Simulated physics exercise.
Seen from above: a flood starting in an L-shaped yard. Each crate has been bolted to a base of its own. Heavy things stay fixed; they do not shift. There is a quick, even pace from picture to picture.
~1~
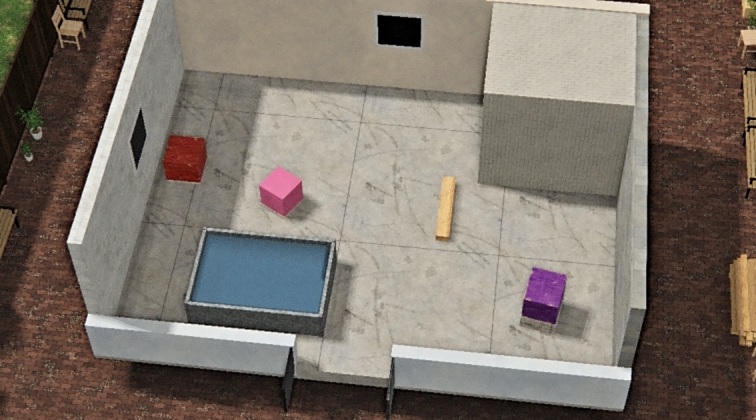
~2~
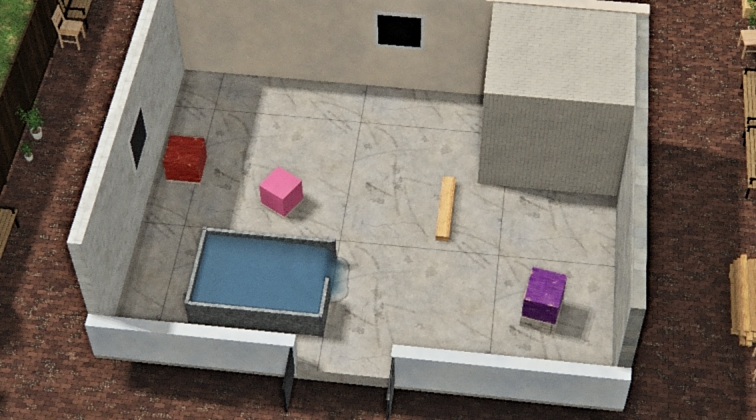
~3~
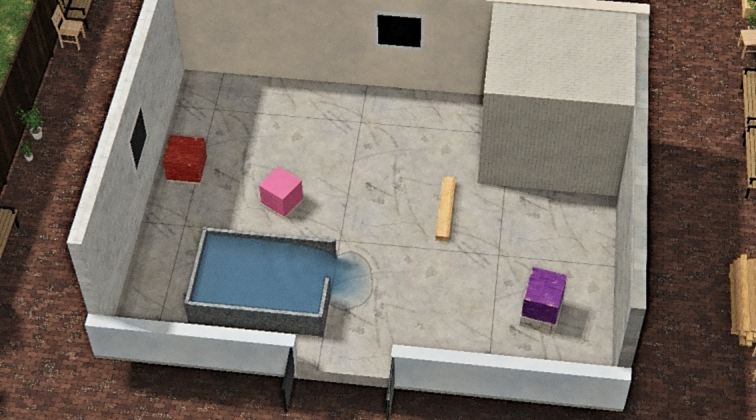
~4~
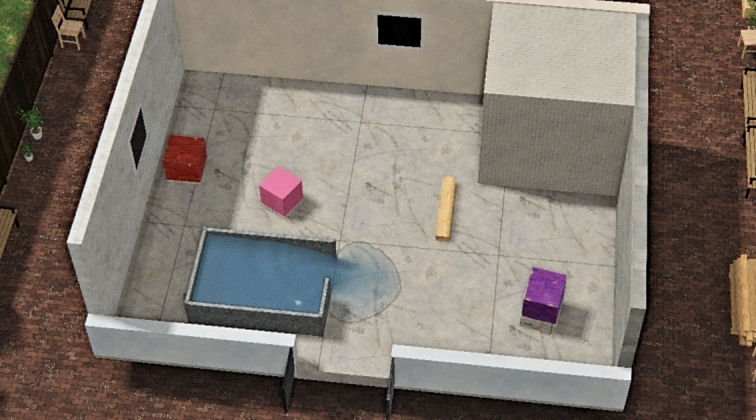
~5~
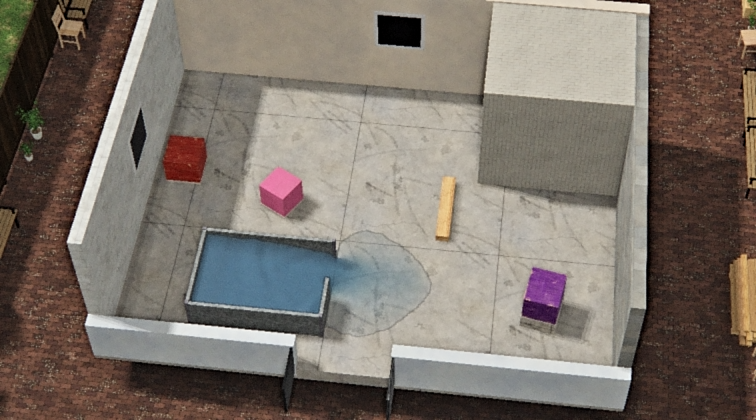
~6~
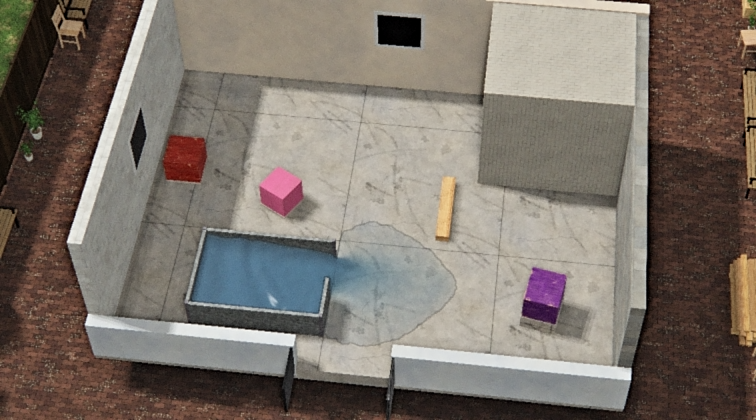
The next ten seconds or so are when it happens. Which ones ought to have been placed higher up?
In the end the red crate has a tall enough plinth, the purple crate has a tall enough plinth, the pink crate has a tall enough plinth.
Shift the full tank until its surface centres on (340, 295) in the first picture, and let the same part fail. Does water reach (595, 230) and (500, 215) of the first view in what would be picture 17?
Taking them in turn, drenched, then drenched.
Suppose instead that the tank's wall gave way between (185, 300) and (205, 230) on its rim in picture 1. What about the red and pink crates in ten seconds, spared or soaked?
Red crate is reached; pink crate is reached.
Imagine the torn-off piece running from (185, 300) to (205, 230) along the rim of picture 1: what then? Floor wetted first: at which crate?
That would be the crate marked red, reached first.
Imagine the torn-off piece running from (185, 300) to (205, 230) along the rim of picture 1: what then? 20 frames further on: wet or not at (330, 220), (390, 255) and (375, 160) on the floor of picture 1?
Spot one spared, spot two spared, spot three spared.
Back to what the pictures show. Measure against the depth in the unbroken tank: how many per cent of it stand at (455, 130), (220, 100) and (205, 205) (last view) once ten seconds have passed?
Respectively near 6, 2 and 0 per cent.
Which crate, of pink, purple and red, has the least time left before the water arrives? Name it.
First to get wet: The purple-painted one.
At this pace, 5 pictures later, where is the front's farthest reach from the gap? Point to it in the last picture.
The front should reach about (547, 282).
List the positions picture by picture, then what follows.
The first frame shows the open tank at (262, 274) is whole and still.
In the second frame, the front is at (341, 262), out from the gap at (330, 274).
In the third frame, the front is at (364, 296), out from the gap at (330, 275).
In the fourth frame, the front is at (395, 291), out from the gap at (330, 275).
In the fifth frame, water pours out at (330, 275) and has run to (426, 281).
In the sixth frame, water pours out at (330, 274) and has run to (451, 286).
A moment on, water covers 20 % of the floor; the red crate not reached, the purple crate water round its plinth, the pink crate not reached.
Next, water covers 30 % of the floor; the red crate not reached, the purple crate water round its plinth, the pink crate not reached.
Then, water covers 45 % of the floor; the red crate not reached, the purple crate water round its plinth, the pink crate not reached.
Later, water covers 50 % of the floor; the red crate not reached, the purple crate water round its plinth, the pink crate not reached.
In the end, water covers 65 % of the floor; the red crate stayed above the water, the purple crate stayed above the water, the pink crate stayed above the water.
